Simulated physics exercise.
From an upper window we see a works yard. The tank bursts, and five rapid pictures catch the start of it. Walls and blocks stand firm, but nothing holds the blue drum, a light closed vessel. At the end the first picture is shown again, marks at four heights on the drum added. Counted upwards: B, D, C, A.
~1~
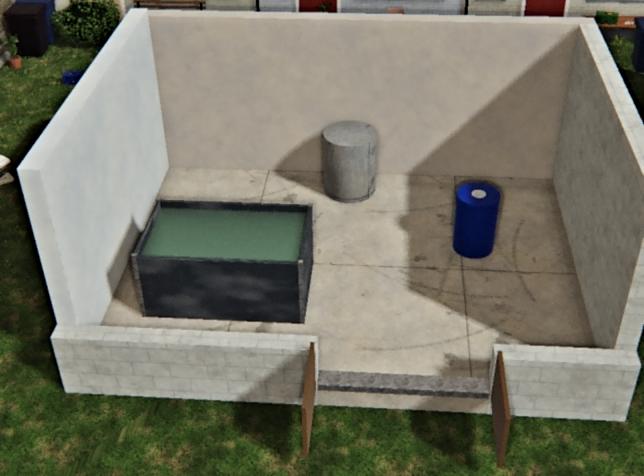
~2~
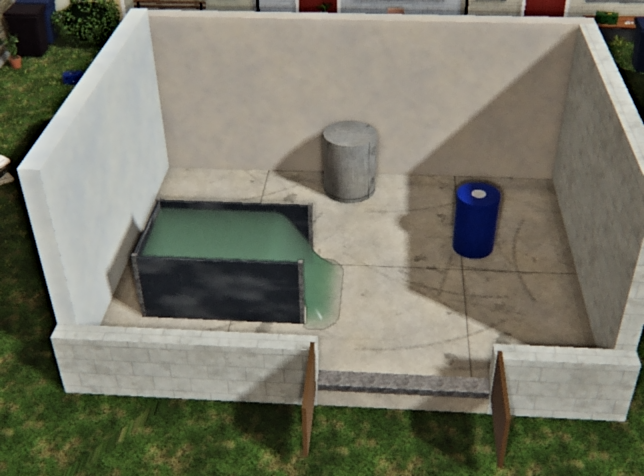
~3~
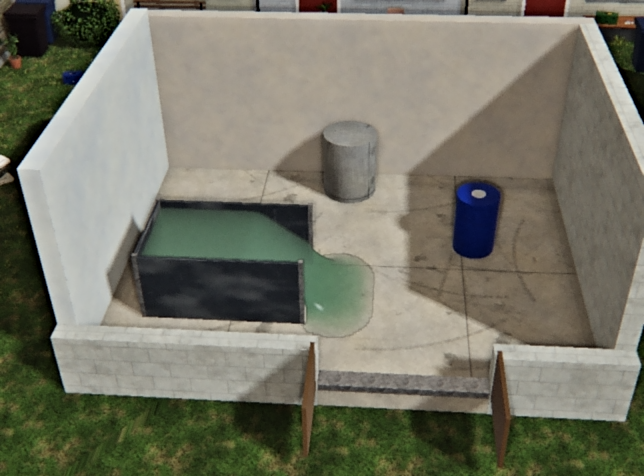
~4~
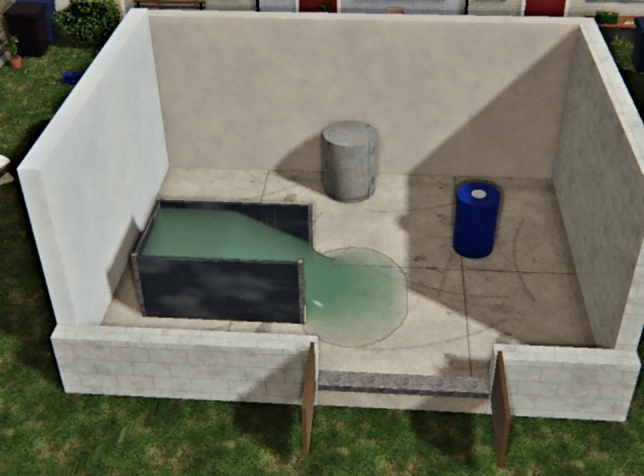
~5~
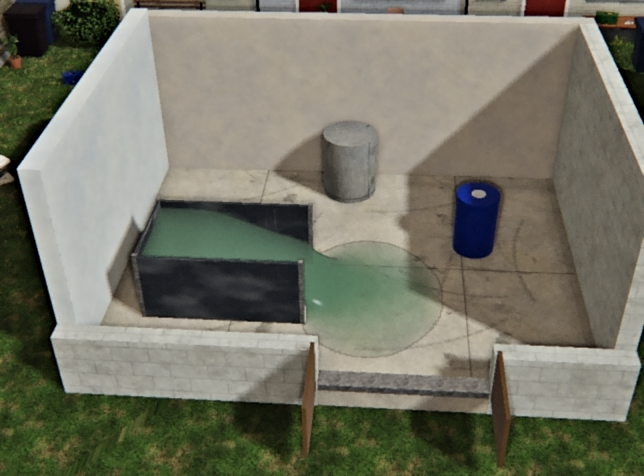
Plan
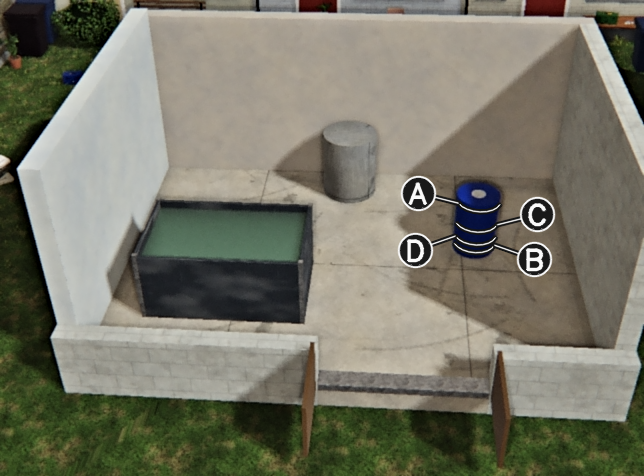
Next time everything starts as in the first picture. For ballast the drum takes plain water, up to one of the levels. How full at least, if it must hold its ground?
Choose C.
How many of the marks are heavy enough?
Two.
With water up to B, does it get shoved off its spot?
Yes, that goes wrong.
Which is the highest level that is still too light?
The answer is D.
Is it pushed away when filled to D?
Yes, that goes wrong.
On the marked copy, A at (480, 211); B at (475, 252); C at (477, 232); D at (476, 245); from the bottom up B, D, C, A.
With A, it does not move.
With B, it is pushed about 3 times its own width away.
With C, it does not move.
With D, it is pushed about its own width away.
